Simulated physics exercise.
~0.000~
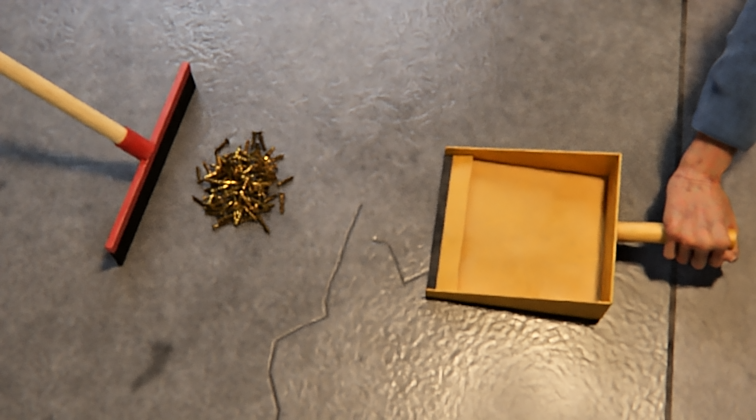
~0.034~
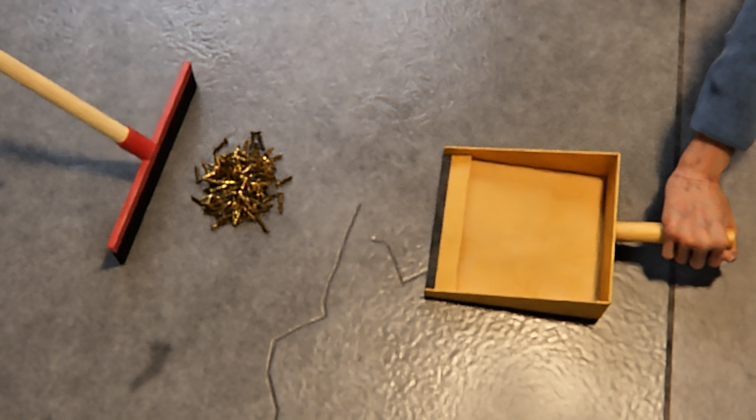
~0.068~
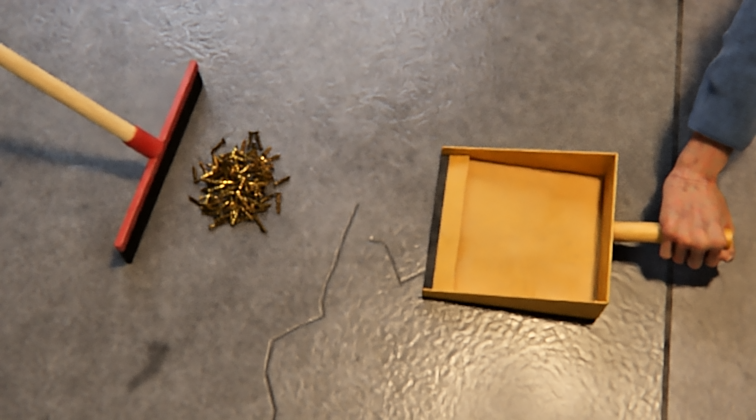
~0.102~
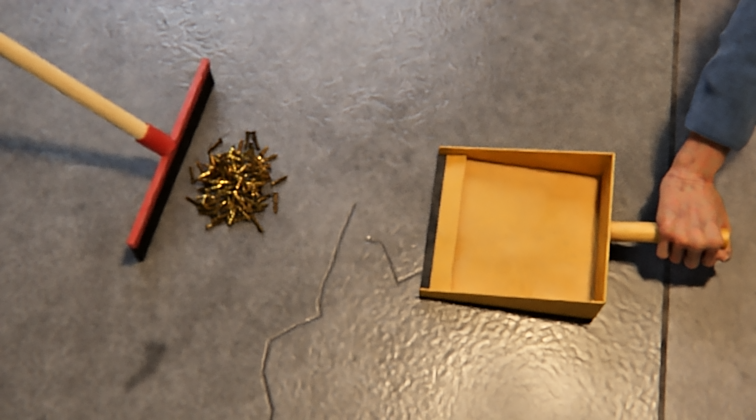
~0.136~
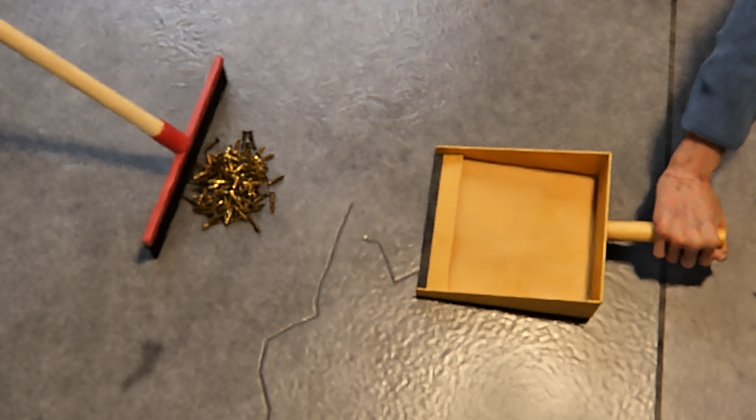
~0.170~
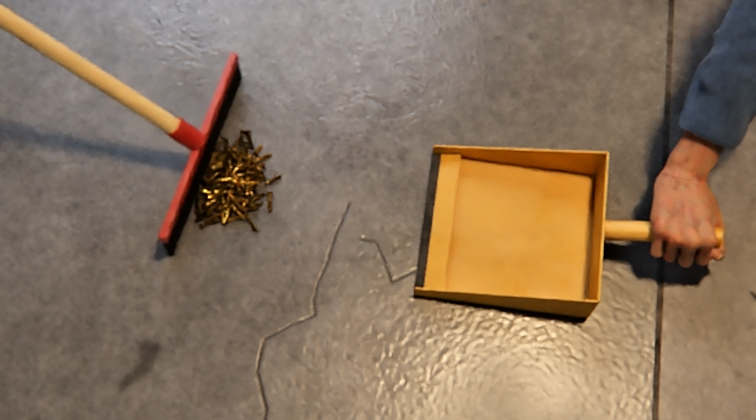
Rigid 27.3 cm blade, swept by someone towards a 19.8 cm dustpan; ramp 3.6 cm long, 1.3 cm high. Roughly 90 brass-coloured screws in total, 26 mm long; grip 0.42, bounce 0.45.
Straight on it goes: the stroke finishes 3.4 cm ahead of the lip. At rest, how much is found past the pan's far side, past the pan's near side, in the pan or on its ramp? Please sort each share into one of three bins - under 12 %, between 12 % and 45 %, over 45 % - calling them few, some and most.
Far side: Some. Near side: Few. Pan: Few.
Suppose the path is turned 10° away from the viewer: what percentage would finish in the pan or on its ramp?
I'd put it at close to 0 percent.
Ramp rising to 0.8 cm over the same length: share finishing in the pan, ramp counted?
That would give something like 0 per cent.
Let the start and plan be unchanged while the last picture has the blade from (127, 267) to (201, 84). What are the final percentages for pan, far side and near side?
You'd see pan at 5, far at 0 and near at 35.
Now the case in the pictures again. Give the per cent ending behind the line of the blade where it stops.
Some 10 per cent.
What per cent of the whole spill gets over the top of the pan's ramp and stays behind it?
Roughly 0 in a hundred.
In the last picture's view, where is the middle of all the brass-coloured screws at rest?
Around (408, 190).
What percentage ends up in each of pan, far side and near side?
Far side 20; near side 5; pan 0.
After 0.36 s, middle of the blade 17 cm from the lip; 0 % over the lip, far side 5 %, near side 0 %.
After 0.49 s, middle of the blade 9 cm from the lip; 0 % over the lip, far side 15 %, near side 0 %.
Then, at 0.75 s, middle of the blade 5 cm from the lip; 0 % over the lip, far side 20 %, near side 5 %.
At rest (1.4 s), far side 20 %, near side 5 %, pan 0 %, in front of the lip or behind the blade 70 %.
